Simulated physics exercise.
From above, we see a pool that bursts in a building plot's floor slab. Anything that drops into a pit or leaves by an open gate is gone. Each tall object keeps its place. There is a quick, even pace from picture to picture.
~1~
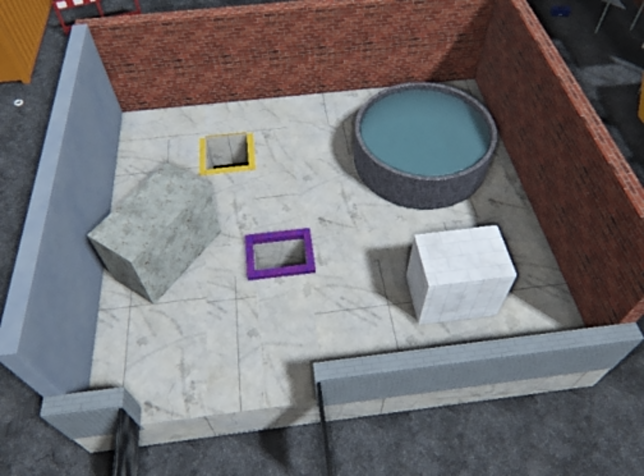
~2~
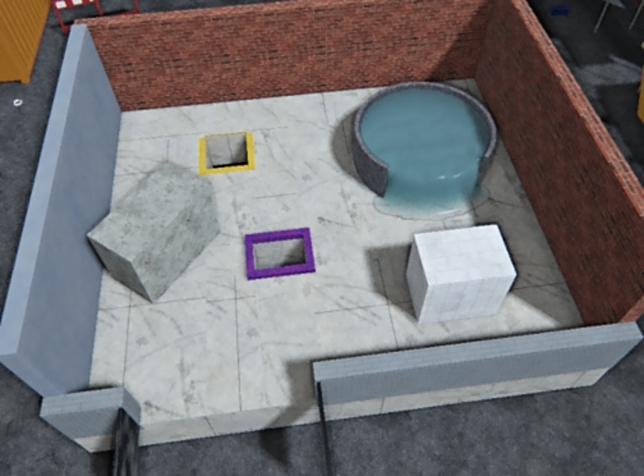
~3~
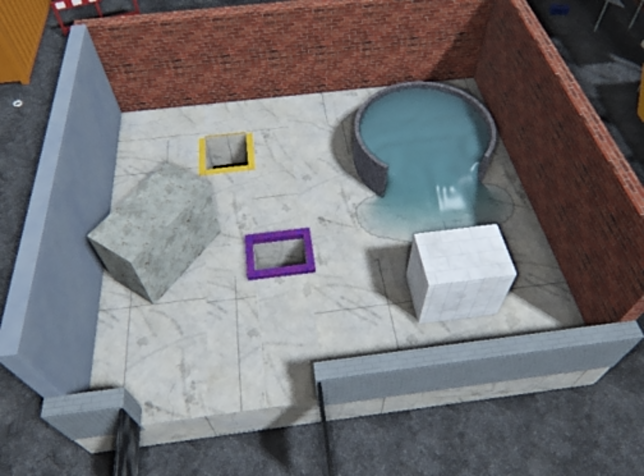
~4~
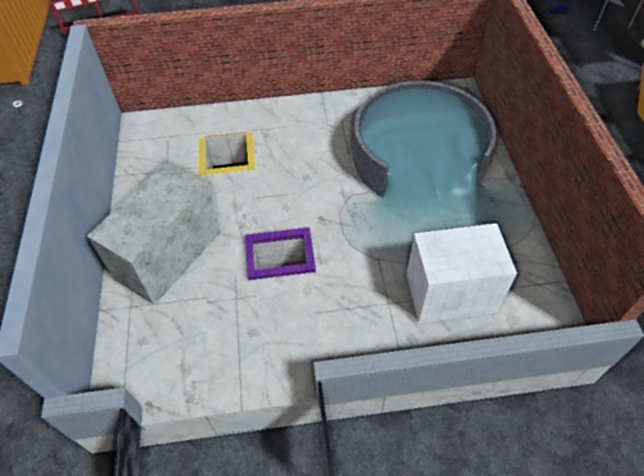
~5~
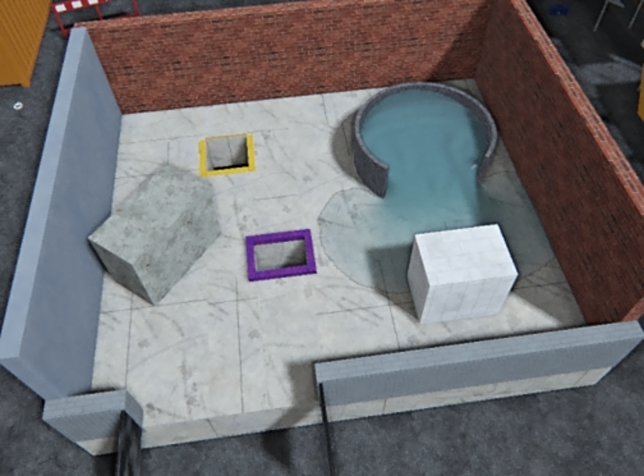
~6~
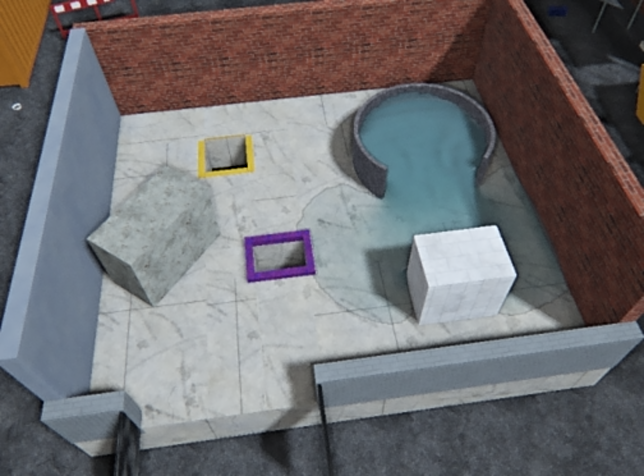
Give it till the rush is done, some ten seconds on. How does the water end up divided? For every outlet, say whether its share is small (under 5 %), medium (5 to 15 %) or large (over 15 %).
Result - gate: Large; yellow pit: Small; purple pit: Small.
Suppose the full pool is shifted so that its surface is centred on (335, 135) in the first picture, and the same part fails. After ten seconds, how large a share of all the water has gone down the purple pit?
I'd put the purple pit at 8 % of the whole.
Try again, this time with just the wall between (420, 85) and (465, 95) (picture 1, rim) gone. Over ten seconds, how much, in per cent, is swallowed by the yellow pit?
For yellow, it comes to 15 percent.
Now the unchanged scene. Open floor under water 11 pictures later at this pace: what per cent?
My guess is around 40 in a hundred.
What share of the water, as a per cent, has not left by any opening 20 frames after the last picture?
Close to 90 %.
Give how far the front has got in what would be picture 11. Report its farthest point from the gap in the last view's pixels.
The wet edge reaches furthest near (285, 390).
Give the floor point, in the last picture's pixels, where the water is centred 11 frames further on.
I would point to (436, 232).
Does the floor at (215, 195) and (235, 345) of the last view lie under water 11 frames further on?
First spared, then swamped.
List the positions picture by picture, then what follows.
The first frame shows the round tank at (425, 131) is whole and still.
In the second frame, the front is at (377, 201), out from the gap at (436, 198).
In the third frame, the front is at (365, 222), out from the gap at (436, 198).
In the fourth frame, water pours out at (436, 199) and has run to (350, 235).
In the fifth frame, the front is at (345, 268), out from the gap at (437, 200).
In the sixth frame, water pours out at (436, 201) and has run to (328, 287).
A moment on, water covers 30 % of the floor; the gate 0 %, the yellow pit 0 %, the purple pit 0 %.
Next, water covers 40 % of the floor; the gate 2 %, the yellow pit 0 %, the purple pit 0 %.
Then, water covers 55 % of the floor; the gate 8 %, the yellow pit 0 %, the purple pit 1 %.
Later, water covers 75 % of the floor; the gate 15 %, the yellow pit 0 %, the purple pit 2 %.
In the end, water covers 95 % of the floor; the gate 30 %, the yellow pit 2 %, the purple pit 2 %.
